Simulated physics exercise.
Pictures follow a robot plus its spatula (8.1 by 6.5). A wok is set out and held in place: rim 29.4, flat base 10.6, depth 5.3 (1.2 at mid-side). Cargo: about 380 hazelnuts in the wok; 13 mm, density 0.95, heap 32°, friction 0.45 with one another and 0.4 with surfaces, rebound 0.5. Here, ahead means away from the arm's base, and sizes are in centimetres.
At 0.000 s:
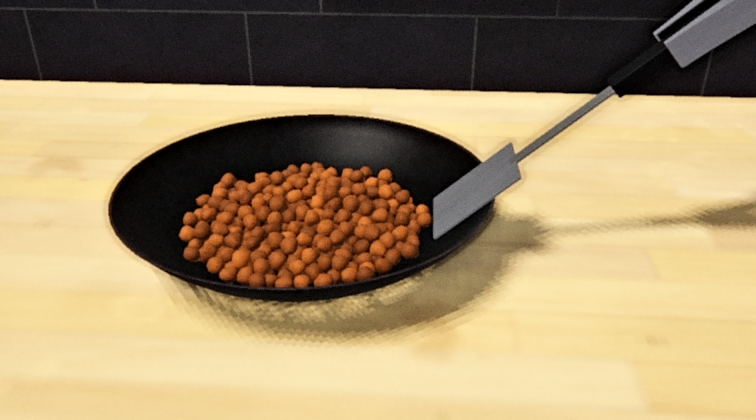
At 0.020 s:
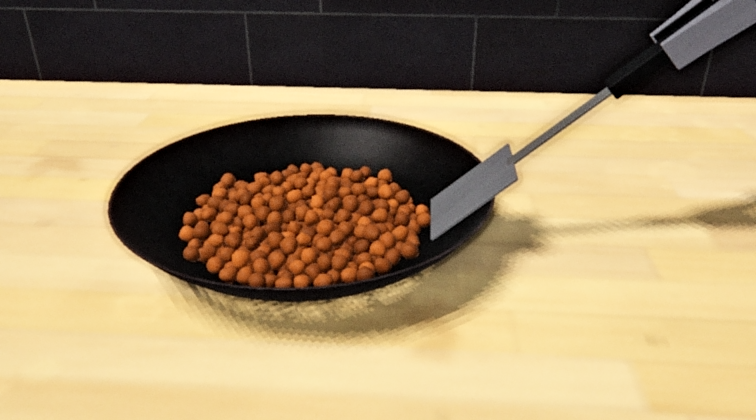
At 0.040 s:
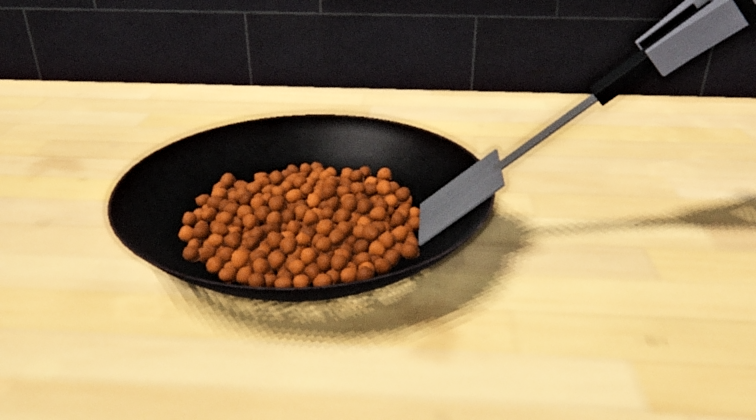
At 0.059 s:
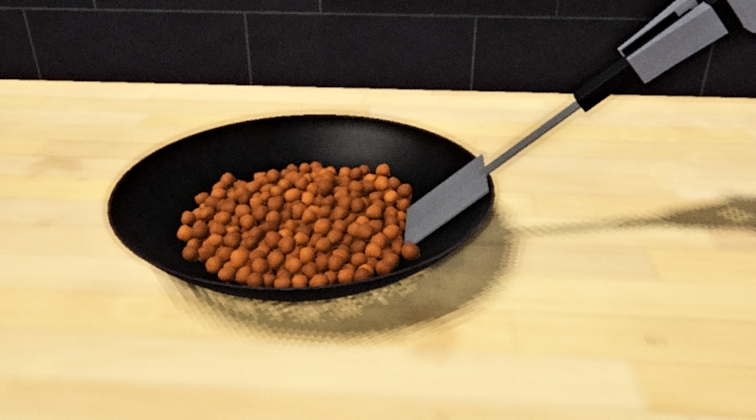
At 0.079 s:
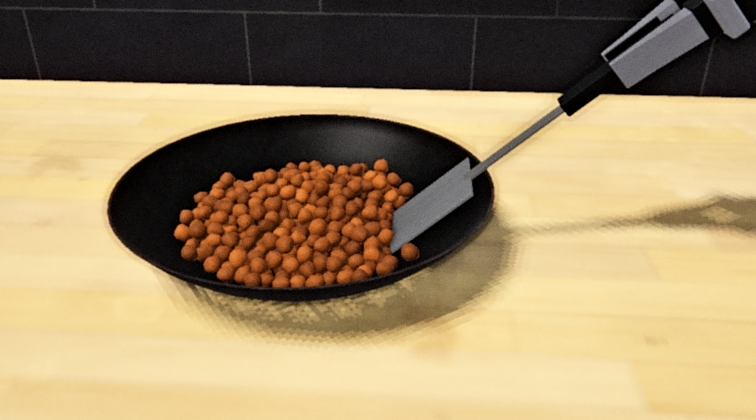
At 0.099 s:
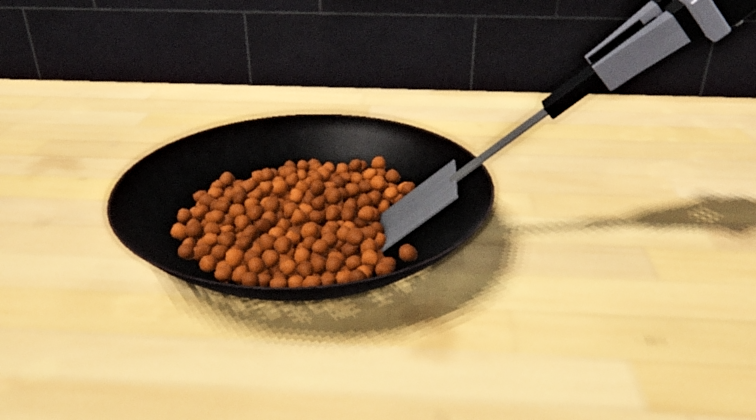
At first, a spatula held by a robot arm rests at the right side of a black wok filled with small round brown nuts on a wooden counter. The spatula then slides gradually left and slightly down into the pile, nudging the nearest nuts a little, while one sits apart beside the blade.
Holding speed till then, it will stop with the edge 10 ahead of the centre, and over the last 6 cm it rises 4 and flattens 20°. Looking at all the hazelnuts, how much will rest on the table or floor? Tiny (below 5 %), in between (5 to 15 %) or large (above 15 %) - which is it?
In between, so 5 to 15 %.
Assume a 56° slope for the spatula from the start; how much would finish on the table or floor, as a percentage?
15 %.
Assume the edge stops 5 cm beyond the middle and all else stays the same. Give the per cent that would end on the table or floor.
In that case around 0 per cent.
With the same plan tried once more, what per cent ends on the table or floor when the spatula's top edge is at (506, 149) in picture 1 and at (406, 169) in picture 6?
I'd put it at roughly 20 per cent.
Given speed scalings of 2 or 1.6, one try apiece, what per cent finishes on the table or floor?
Estimates, in order: 20 % and 15 %.
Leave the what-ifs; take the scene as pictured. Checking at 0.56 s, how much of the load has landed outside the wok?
Close to 8 per cent of the load.
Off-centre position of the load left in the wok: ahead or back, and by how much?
It rests close to 3.0 centimetres ahead of centre.
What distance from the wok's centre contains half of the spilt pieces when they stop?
26 cm.
By 0.20 s, sloping 42°, highest piece 4 above the table; 378 in the wok.
By 0.31 s, sloping 36°, highest piece 6 above the table; 378 in the wok.
By 0.56 s, sloping 22°, highest piece 7 above the table; 340 in the wok, 34 on the table or floor, 4 on the blade or in flight.
By 1.61 s, sloping 22°, highest piece 6 above the table; 340 in the wok, 38 on the table or floor.
Final count, 340 in the wok, 38 on the table or floor. That is 10 % on the table or floor.
